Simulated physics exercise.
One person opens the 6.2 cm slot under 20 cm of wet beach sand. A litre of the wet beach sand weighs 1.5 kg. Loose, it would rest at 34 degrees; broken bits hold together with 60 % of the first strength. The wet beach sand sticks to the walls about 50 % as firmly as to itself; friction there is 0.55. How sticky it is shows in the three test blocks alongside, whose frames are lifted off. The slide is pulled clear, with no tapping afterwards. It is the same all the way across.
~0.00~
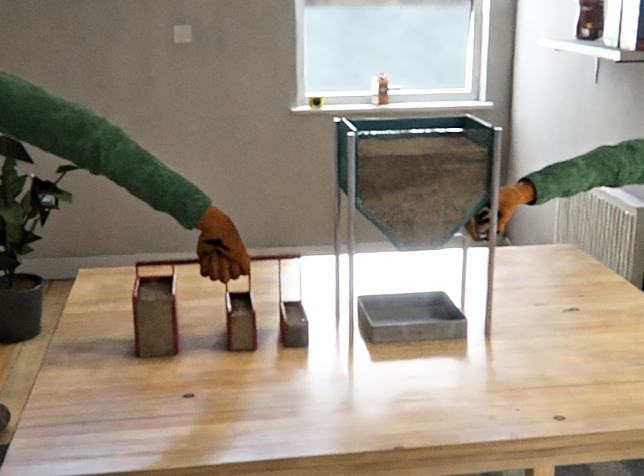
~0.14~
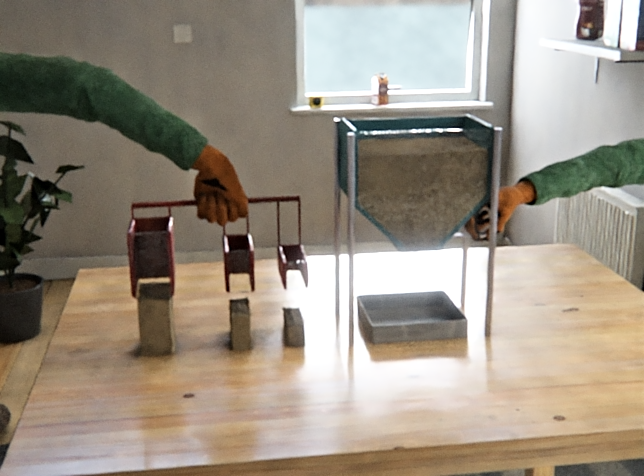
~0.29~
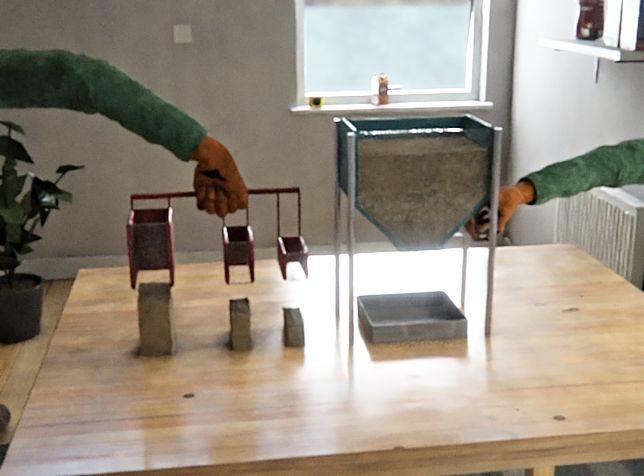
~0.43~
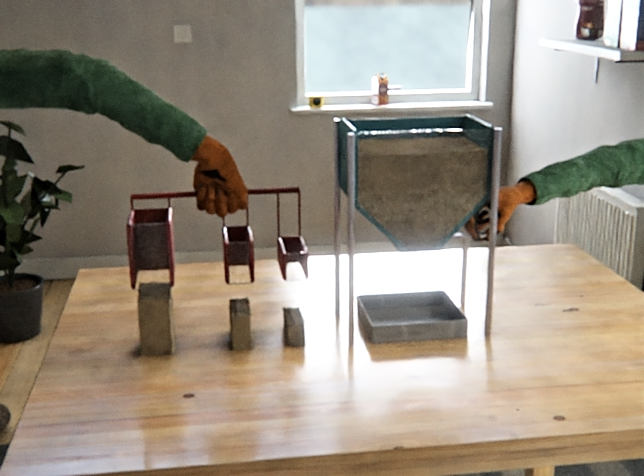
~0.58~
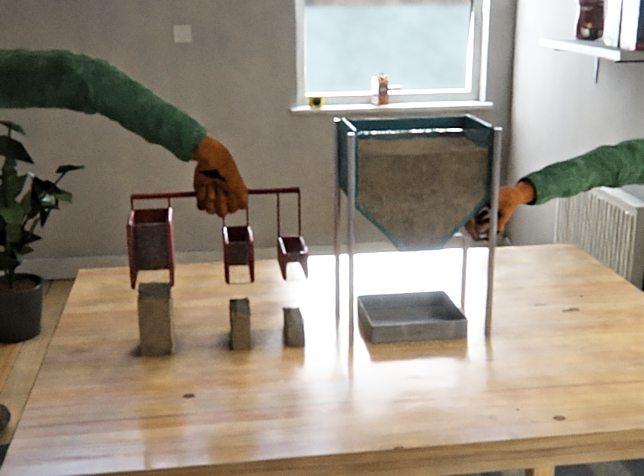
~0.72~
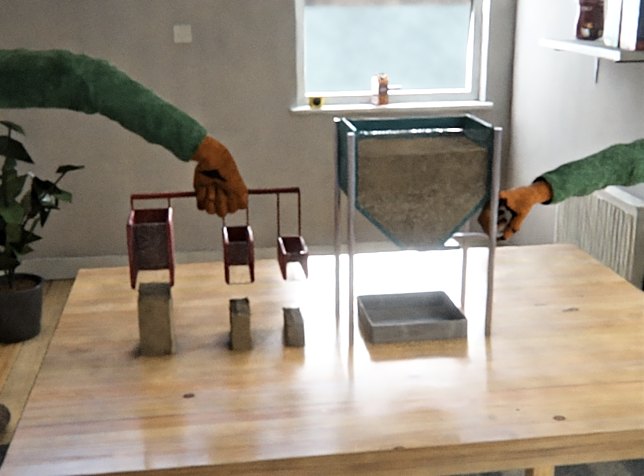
On a wooden table, one gloved hand lifting red moulds off three sand blocks, another then drawing a slide from a hopper.
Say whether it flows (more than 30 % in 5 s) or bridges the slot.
The wet beach sand blocks.
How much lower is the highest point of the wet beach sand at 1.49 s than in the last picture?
Roughly 0.0 cm.
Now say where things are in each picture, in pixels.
The first picture shows end of the slide at (436, 249), not yet moved; crest of the wet beach sand at (434, 153); block heights 12 cm, 7.5 cm, 4.7 cm (left to right).
The second picture shows end of the slide at (436, 249), not yet moved; crest of the wet beach sand at (434, 153); block heights 12 cm, 7.5 cm, 4.7 cm (left to right).
The third picture shows end of the slide at (436, 249), not yet moved; crest of the wet beach sand at (434, 153); block heights 12 cm, 7.5 cm, 4.7 cm (left to right).
The fourth picture shows end of the slide at (436, 249), not yet moved; crest of the wet beach sand at (434, 153); block heights 12 cm, 7.5 cm, 4.7 cm (left to right).
The fifth picture shows end of the slide at (436, 249), not yet moved; crest of the wet beach sand at (434, 153); block heights 12 cm, 7.5 cm, 4.7 cm (left to right).
The sixth picture shows end of the slide at (454, 249), moved 3.7 cm; crest of the wet beach sand at (434, 153); block heights 12 cm, 7.5 cm, 4.7 cm (left to right).
After 1.07 s, 0 % has run out.
After 1.49 s, 0 % has run out.
After 1.90 s, 0 % has run out.
After 2.32 s, 0 % has run out.
After 5.62 s, 0 % has run out.
